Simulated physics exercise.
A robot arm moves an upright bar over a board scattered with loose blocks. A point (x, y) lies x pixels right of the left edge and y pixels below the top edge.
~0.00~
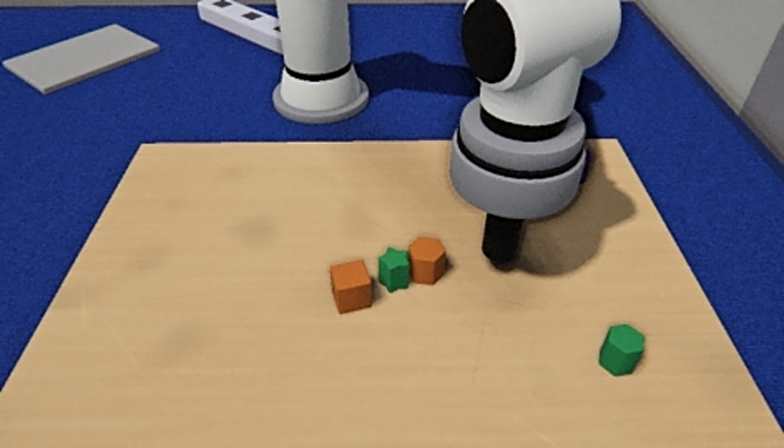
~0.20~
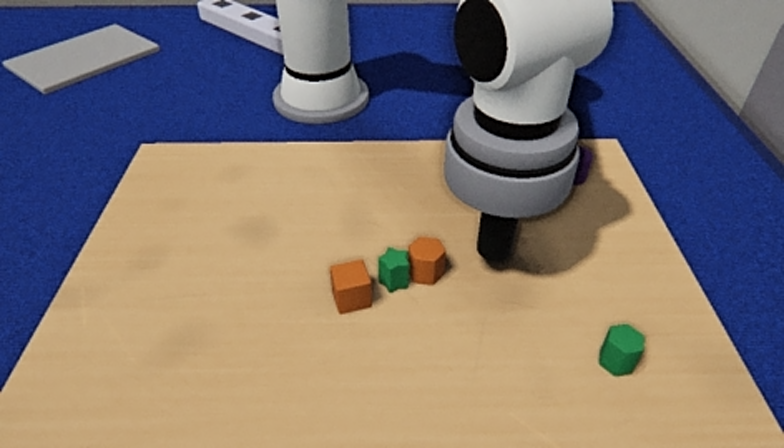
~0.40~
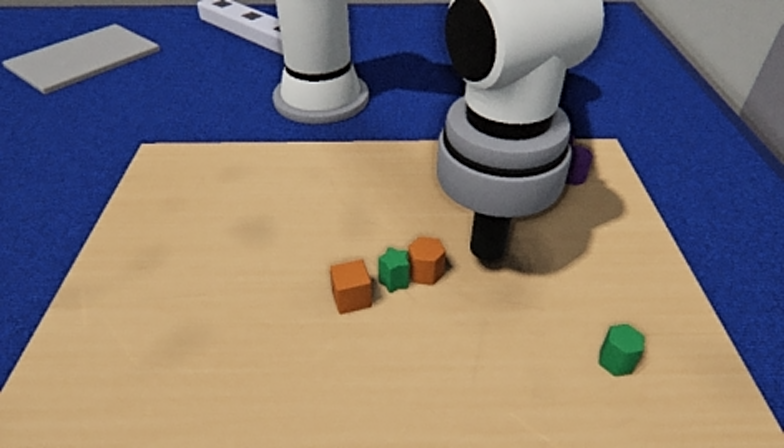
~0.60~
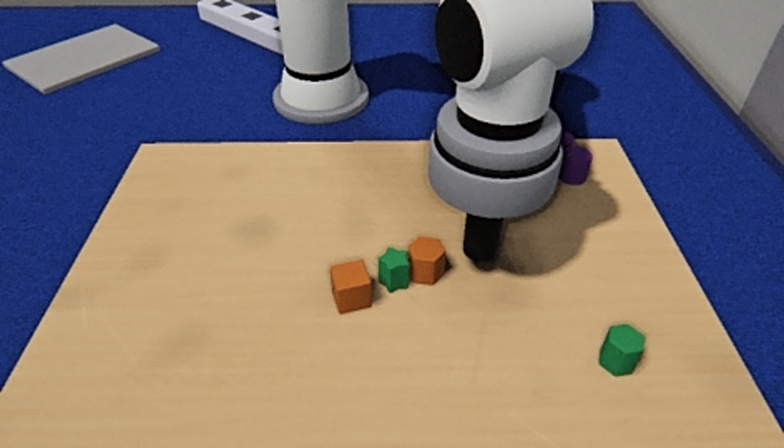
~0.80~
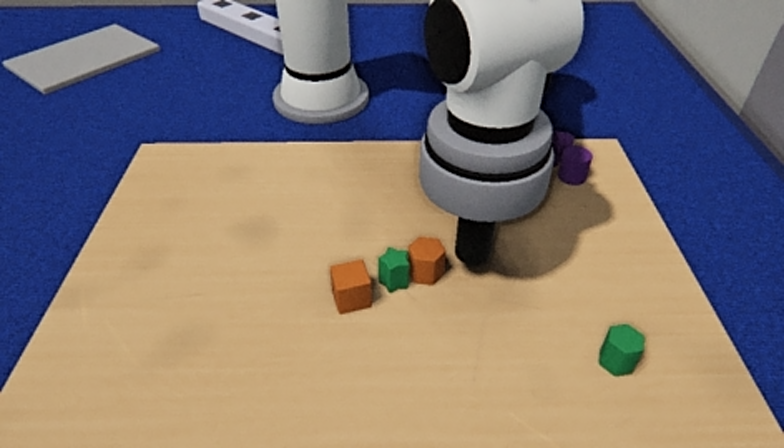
A robot arm slides an upright black bar slowly left across a wooden board, leaving the orange and green blocks unmoved.
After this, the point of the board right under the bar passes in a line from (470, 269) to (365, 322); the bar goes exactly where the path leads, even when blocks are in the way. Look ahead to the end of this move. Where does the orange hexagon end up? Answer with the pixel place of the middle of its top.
So, by the moment the path ends, you'll find the top centre of the orange hexagon at (400, 248).
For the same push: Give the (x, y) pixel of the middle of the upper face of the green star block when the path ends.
If I read the scene right, the answer is (368, 252).
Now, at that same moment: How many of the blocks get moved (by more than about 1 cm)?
It looks like two blocks will be pushed more than about 1 cm.
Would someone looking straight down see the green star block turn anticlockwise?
It seems so.
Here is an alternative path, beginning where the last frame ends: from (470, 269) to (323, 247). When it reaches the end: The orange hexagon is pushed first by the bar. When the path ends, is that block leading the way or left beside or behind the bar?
Slid away.
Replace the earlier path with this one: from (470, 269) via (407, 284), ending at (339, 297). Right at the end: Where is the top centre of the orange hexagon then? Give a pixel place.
Its top centre is at about (368, 241).
What follows on the original path. One third of the way, bar at (438, 270); green star block at (378, 256), turned 25° anticlockwise; orange hexagon at (407, 249), turned 50° clockwise.
Two thirds of the way, bar at (402, 288); orange square piece at (344, 273), turned 20° anticlockwise; green star block at (368, 252), turned 30° anticlockwise; orange hexagon at (400, 248), turned 70° clockwise.
At the end, bar at (365, 306); orange square piece at (344, 273), turned 20° anticlockwise; green star block at (368, 252), turned 30° anticlockwise; orange hexagon at (400, 248), turned 70° clockwise.
